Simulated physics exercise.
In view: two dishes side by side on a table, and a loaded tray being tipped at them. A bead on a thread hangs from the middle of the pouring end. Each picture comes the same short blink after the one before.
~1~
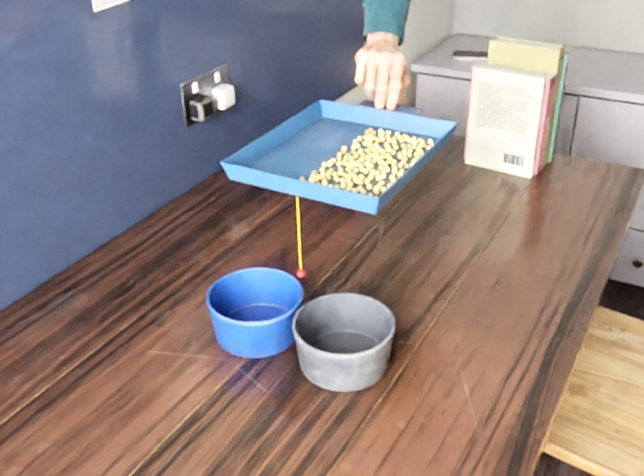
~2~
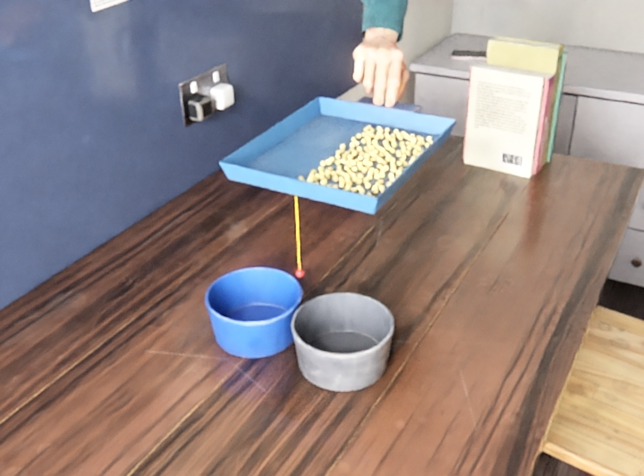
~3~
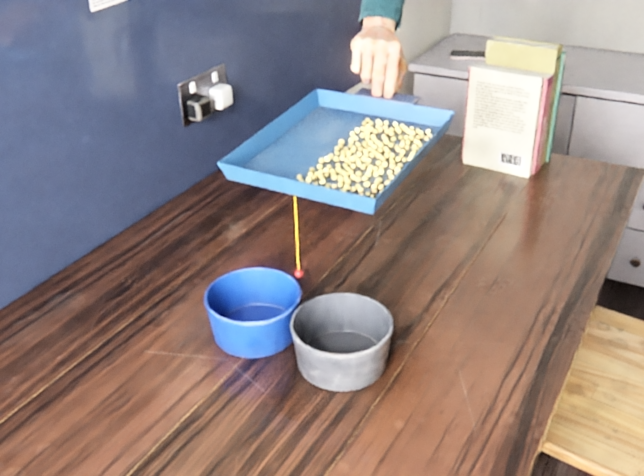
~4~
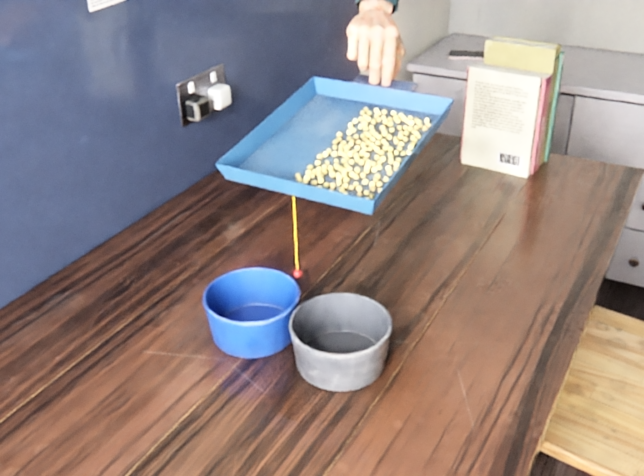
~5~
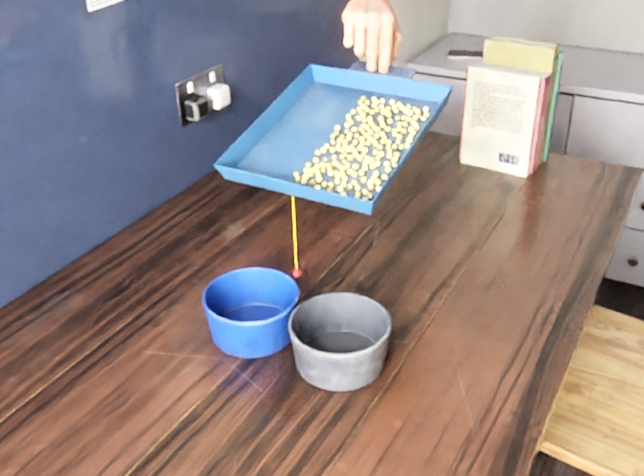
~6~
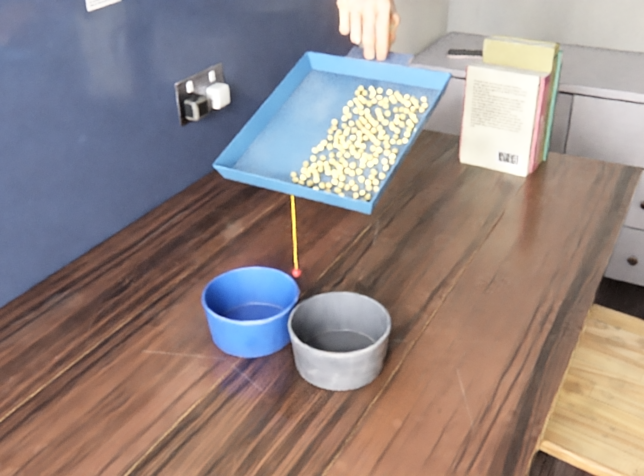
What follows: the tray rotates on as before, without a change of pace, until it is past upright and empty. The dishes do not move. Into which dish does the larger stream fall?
More goes to the right dish.
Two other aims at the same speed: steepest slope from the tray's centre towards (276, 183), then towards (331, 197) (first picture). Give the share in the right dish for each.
Roughly 0 per cent, and 100 per cent.
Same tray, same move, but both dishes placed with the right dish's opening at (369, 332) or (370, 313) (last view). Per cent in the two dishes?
Near 90 % and 70 %.
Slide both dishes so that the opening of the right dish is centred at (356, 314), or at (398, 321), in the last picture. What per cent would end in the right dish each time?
Roughly 50 per cent, and 10 per cent.
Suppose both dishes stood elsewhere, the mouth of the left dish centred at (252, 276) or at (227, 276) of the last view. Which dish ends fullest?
At the first place the right one, at the second the right-hand dish.
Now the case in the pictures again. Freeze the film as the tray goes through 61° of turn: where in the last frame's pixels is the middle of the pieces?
Roughly at (324, 191).
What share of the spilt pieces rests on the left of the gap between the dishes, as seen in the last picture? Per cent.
Close to 80 per cent.
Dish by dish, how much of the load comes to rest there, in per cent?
The left dish has 30 per cent, the right dish has 60.
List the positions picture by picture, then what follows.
The first frame shows corners of the pouring end at (228, 161) and (375, 195), level; middle of the load at (369, 161), soya beans; left dish at (229, 335); right dish at (320, 367); bead on its thread at (301, 273).
The second frame shows corners of the pouring end at (227, 161) and (374, 195), level; middle of the load at (368, 160).
The third frame shows corners of the pouring end at (225, 162) and (373, 196), tipped barely, level across its low end; middle of the load at (366, 155).
The fourth frame shows corners of the pouring end at (223, 162) and (371, 197), tipped a little, level across its low end; middle of the load at (365, 149).
The fifth frame shows corners of the pouring end at (221, 163) and (369, 198), tipped a little, level across its low end; middle of the load at (363, 143).
The sixth frame shows corners of the pouring end at (220, 163) and (368, 198), tipped clearly, level across its low end; middle of the load at (360, 139), about a third on the move; left dish at (225, 334); right dish at (316, 366).
Soon, tray tipped steeply; nearly all on the tray; a stray few in the air.
A while on, tray tipped right over; about two thirds on the tray; a small part in the right dish; a stray few in the left dish; a stray few outside both; about a quarter in the air.
Towards the end, tray tipped past a quarter turn; about two thirds in the right dish; about a third in the left dish; a small part outside both.
Finally, tray tipped past a quarter turn; about two thirds in the right dish; about a third in the left dish; a small part outside both.
